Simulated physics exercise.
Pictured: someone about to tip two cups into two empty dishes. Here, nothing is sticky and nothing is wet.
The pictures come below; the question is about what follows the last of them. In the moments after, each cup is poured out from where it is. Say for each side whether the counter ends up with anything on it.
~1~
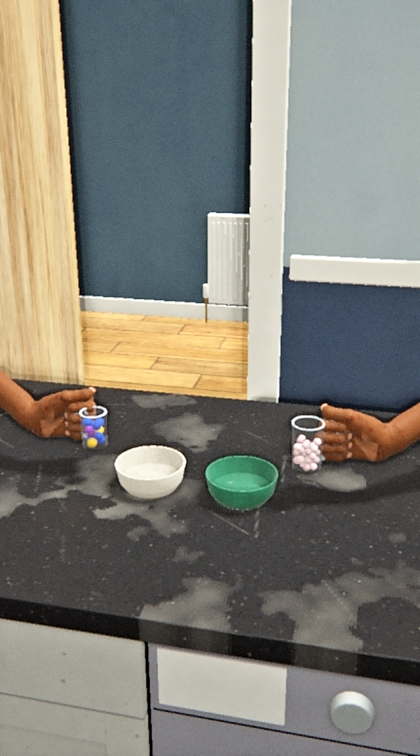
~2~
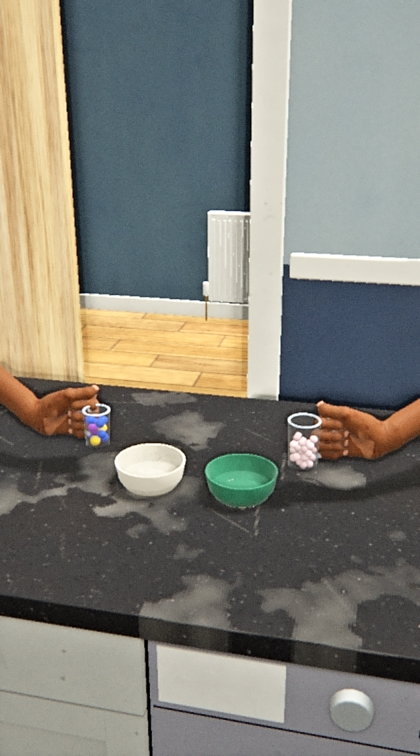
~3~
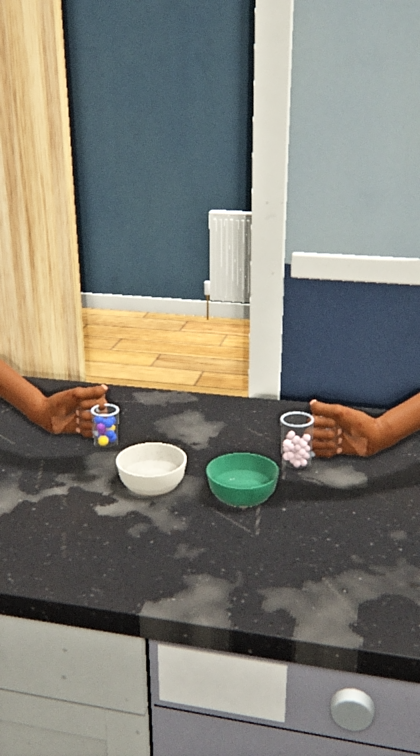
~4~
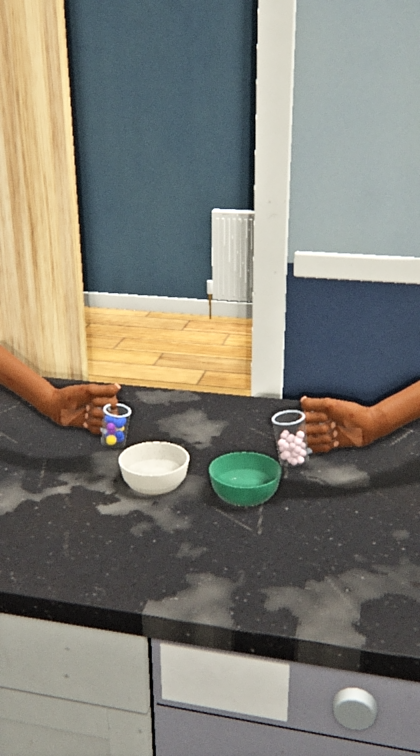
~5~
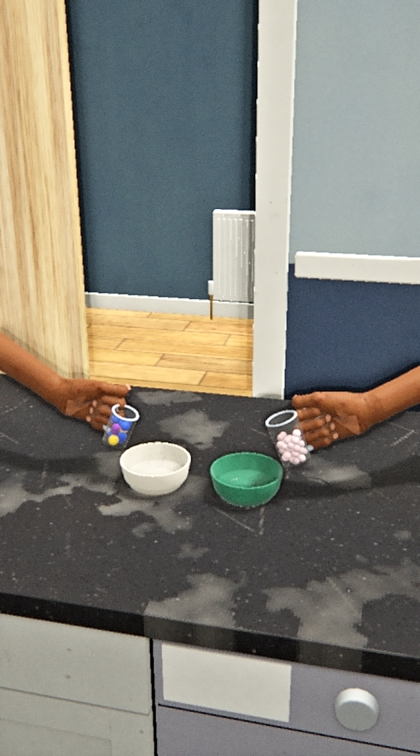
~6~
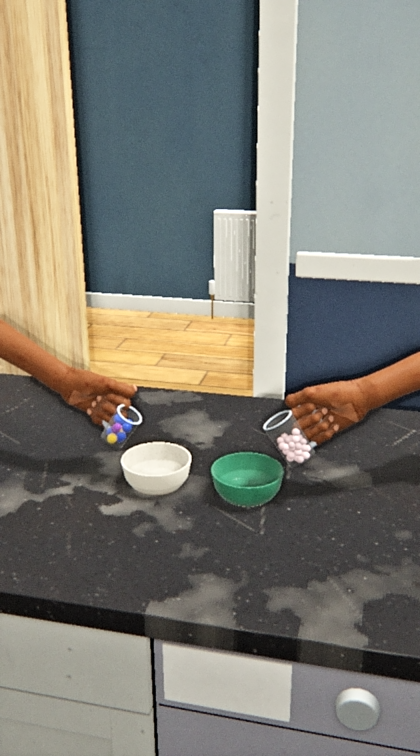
Left dish: The counter stays clear; right dish: The counter stays clear.
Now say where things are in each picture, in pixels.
In the first picture, left dish near (140, 481), empty; left cup near (94, 429), holding glass marbles, just above its dish; right dish near (235, 493), empty; right cup near (307, 445), holding sugar pearls, just above its dish.
In the second picture, left cup near (97, 427), upright; right cup near (303, 443), upright.
In the third picture, left cup near (106, 427), upright; right cup near (297, 441), upright.
In the fourth picture, left cup near (115, 427), tipped 9°; right cup near (291, 440), tipped 9°.
In the fifth picture, left cup near (120, 428), tipped 21°; right cup near (289, 440), tipped 21°.
In the sixth picture, left dish near (146, 478); left cup near (121, 428), tipped 33°; right dish near (240, 490); right cup near (290, 440), tipped 33°.
Then, 0.31 s on from there, left, the whole lot still in the cup; right, the whole lot still in the cup.
Then, 0.64 s on from there, left, all but a few still in the cup, a little in the dish; right, the whole lot still in the cup.
Then, 1.04 s on from there, left, the whole lot in the dish; right, a little still in the cup, all but a few in the dish, only a few in the air.
In the end, left, the whole lot in the dish, none at all outside the dish; right, the whole lot in the dish, none at all outside the dish.
